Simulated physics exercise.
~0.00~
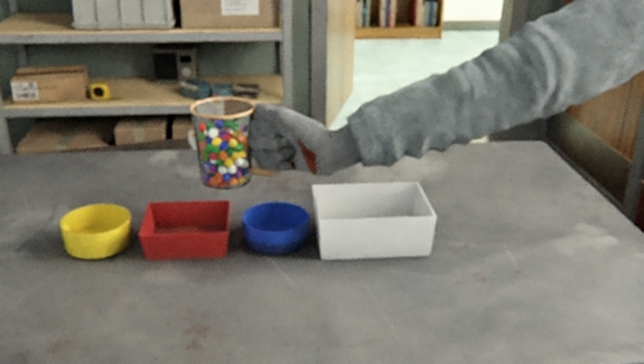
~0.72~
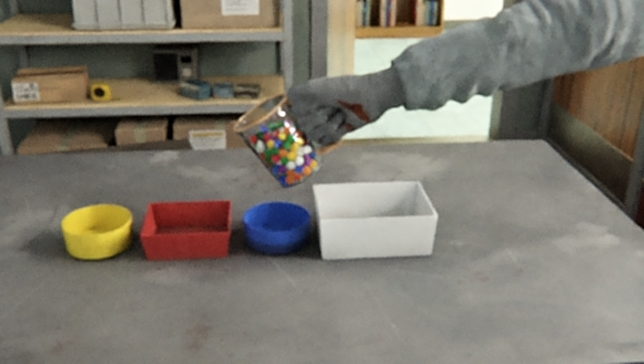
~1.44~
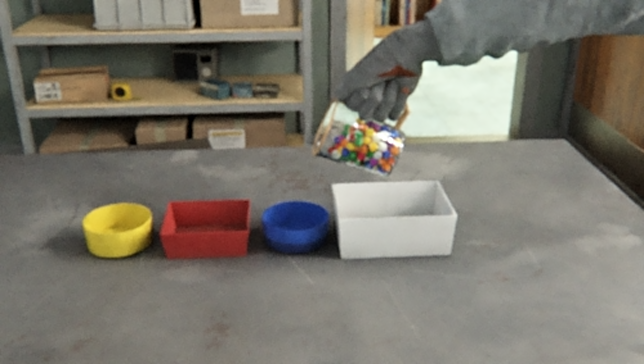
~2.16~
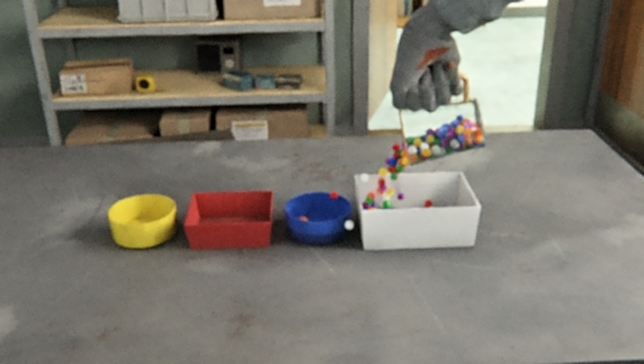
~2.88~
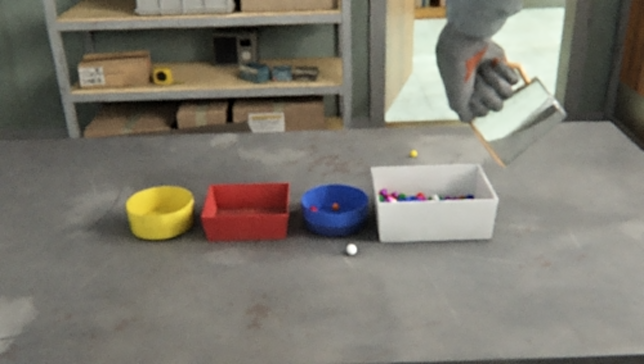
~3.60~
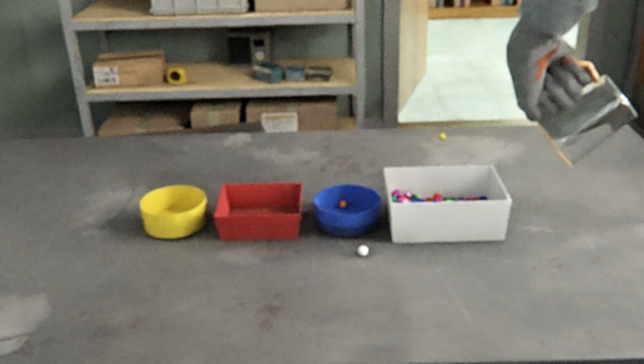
On a grey workshop table, a gloved hand moves right, tipping colourful marbles from a clear cup, most landing in a white tin.
